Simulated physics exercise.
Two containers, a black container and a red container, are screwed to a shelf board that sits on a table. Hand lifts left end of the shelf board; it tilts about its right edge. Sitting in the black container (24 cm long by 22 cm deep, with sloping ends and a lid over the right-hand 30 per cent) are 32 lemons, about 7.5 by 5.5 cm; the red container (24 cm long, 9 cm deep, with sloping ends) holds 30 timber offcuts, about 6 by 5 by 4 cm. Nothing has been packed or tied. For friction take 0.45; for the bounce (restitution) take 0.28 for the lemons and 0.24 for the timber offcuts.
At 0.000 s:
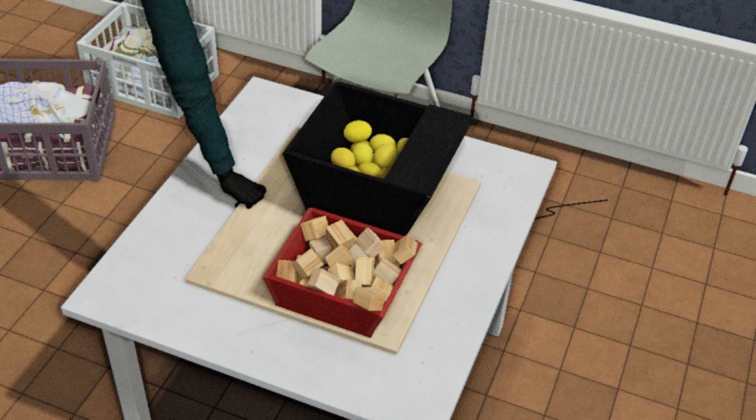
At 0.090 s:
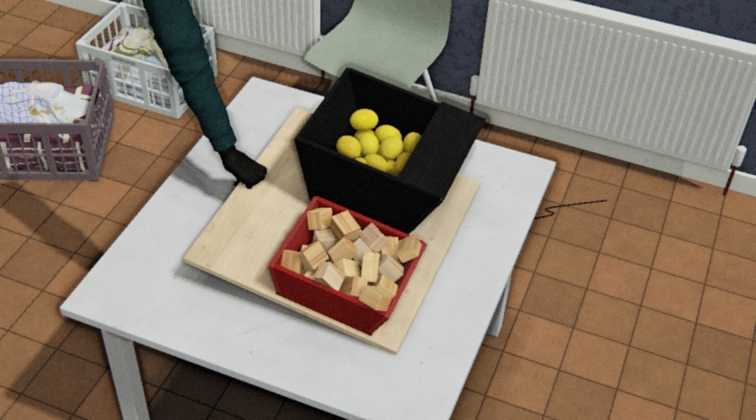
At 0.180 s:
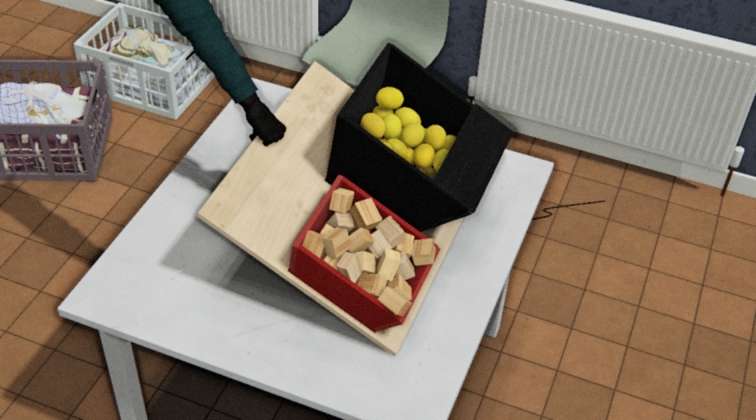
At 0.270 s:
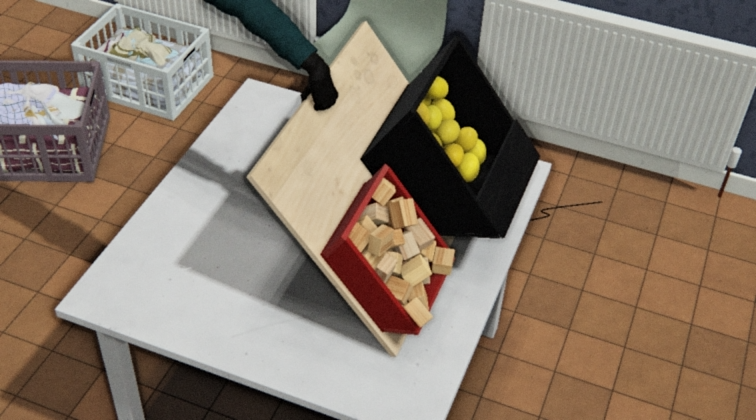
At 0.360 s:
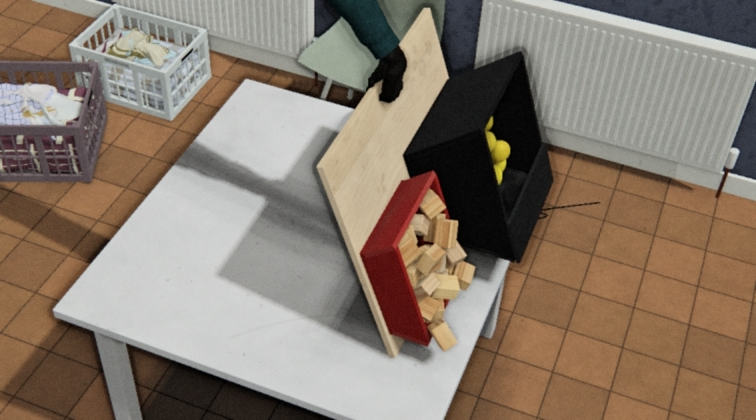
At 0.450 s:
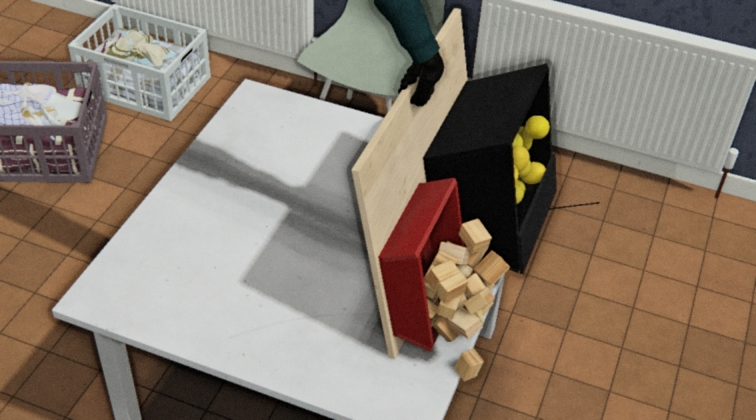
At the start, a black container of lemons and a red container of wooden blocks sit on a board lying flat on a white table. A gloved hand raises the board's left end, tilting both containers steeply to the right. The lemons shift rightward, then wooden blocks tumble out of the red container.
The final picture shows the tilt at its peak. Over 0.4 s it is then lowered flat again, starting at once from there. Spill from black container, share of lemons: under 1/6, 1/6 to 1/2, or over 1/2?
It will shed a sixth to half of its contents.
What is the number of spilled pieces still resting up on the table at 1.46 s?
Roughly 8 of them.
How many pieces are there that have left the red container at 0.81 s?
Red container: Roughly 30 out by then.
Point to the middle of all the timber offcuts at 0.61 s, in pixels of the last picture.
Near (505, 335).
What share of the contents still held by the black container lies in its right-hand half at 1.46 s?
It works out to around 50 in a hundred.
After 0.61 s, tilt 51°; the black container is down by 3 of 32 and the red container is down by 25 of 30.
After 0.81 s, tilt 2°; the black container is down by 10 of 32 and the red container is down by 28 of 30.
After 1.09 s, tilt 0°; the black container is down by 11 of 32 and the red container is down by 28 of 30.
When it is over (at 1.46 s), the black container is down by 11 of 32 and the red container is down by 28 of 30. Asked share, 11 of 32, 34 per cent.
